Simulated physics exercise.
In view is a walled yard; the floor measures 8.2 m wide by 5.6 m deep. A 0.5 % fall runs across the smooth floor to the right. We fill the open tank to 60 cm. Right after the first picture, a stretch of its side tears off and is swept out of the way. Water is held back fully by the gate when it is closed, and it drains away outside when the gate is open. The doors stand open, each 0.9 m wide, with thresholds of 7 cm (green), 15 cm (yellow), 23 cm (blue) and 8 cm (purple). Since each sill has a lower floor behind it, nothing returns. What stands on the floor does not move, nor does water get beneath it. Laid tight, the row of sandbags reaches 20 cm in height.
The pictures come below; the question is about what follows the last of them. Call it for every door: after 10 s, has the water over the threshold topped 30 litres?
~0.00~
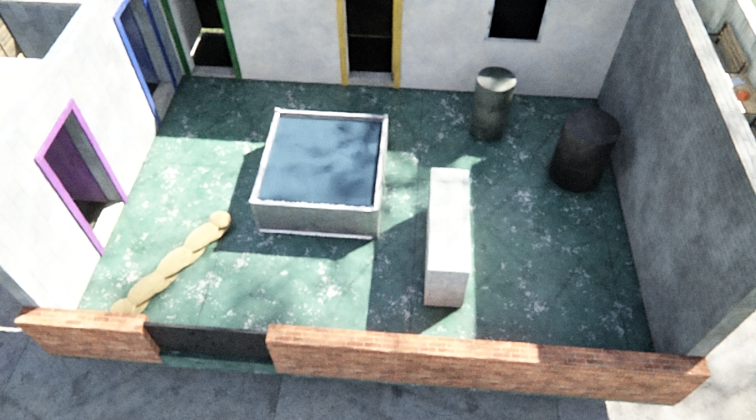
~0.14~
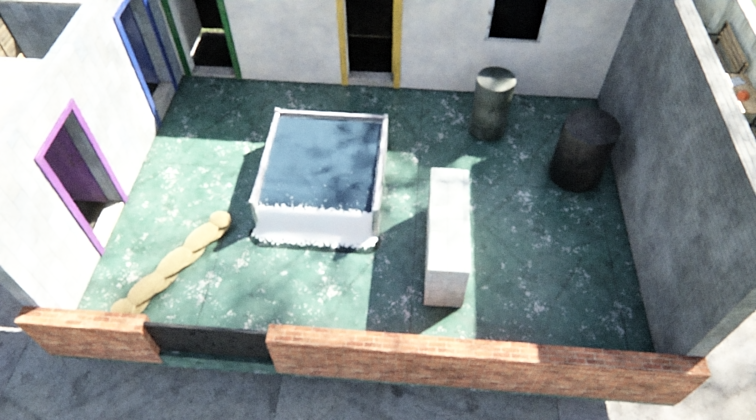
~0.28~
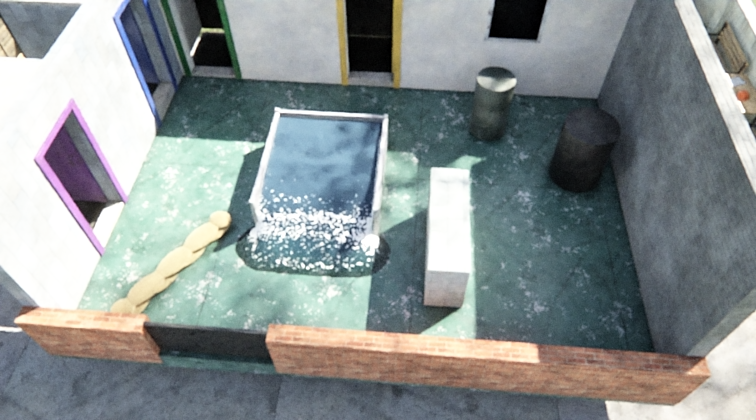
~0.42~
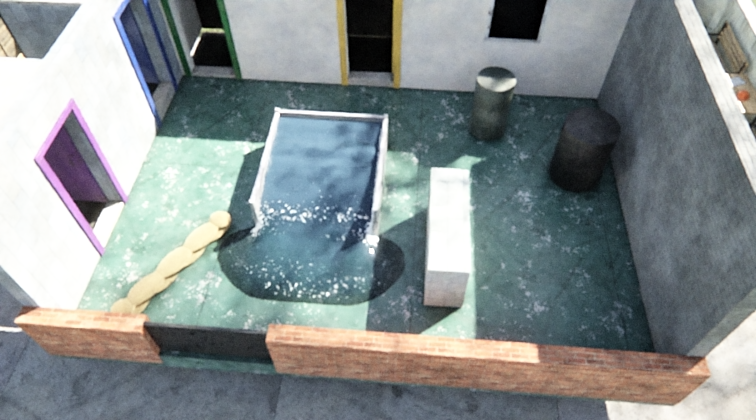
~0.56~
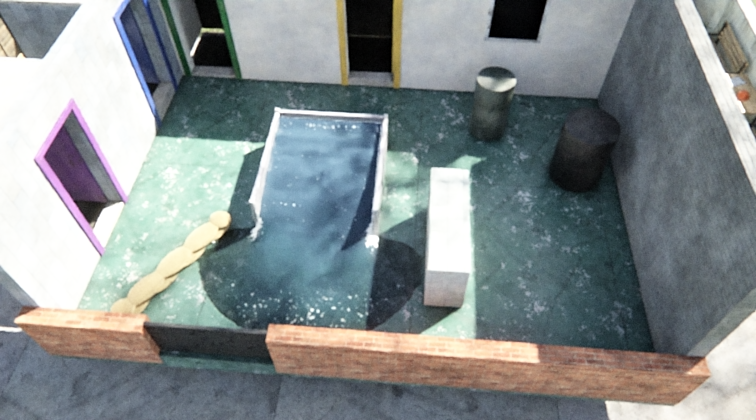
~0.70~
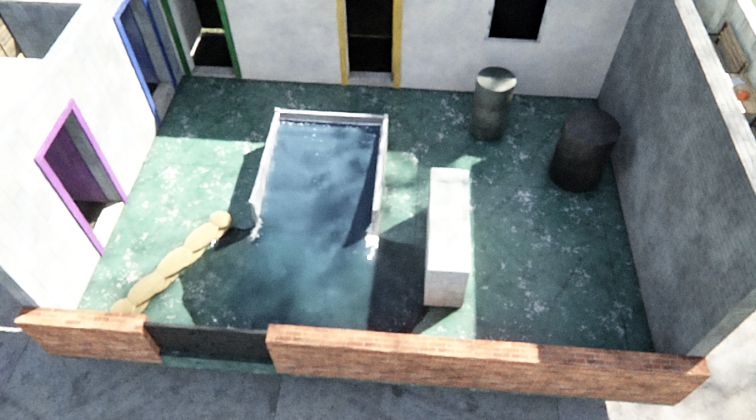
Green door not topped, yellow door not topped, blue door not topped, purple door not topped.
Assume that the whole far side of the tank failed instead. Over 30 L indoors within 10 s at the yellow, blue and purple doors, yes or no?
Note: Yellow beyond the mark, blue short of the mark, purple short of the mark.
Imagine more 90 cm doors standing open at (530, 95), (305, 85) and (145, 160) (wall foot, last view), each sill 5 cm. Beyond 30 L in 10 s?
Note, doorways in listed order: Stays short, stays short, stays short.
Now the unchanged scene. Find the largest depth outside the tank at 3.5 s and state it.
About 26 cm at most.
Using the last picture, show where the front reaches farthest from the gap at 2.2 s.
That's around (617, 375) in the last picture.
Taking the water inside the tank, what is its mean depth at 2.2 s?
I'd put the average depth near 19 cm.
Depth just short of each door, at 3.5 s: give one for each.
Depths in centimetres - green: 0, yellow: 0, blue: 0, purple: 6.
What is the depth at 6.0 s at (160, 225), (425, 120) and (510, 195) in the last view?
Around 2 cm, 2 cm and 4 cm, in the order given.
After 1.4 s water covers 20 % of the floor and is deepest (39 cm) near (299, 337); green door not reached, yellow door not reached, blue door not reached, purple door not reached.
After 2.2 s water covers 25 % of the floor and is deepest (36 cm) near (134, 324); green door not reached, yellow door not reached, blue door not reached, purple door not reached.
After 3.5 s water covers 45 % of the floor and is deepest (26 cm) near (645, 377); green door not reached, yellow door not reached, blue door not reached, purple door 6 cm at the sill, 0 L in.
After 6.0 s water covers 80 % of the floor and is deepest (15 cm) near (596, 198); green door 7 cm at the sill, 0 L in, yellow door not reached, blue door 2 cm at the sill, 0 L in, purple door 2 cm at the sill, 0 L in.
After 10.0 s water covers 90 % of the floor and is deepest (9 cm) near (287, 269); green door 4 cm at the sill, 3 L in, yellow door 8 cm at the sill, 0 L in, blue door 4 cm at the sill, 0 L in, purple door 1 cm at the sill, 0 L in.
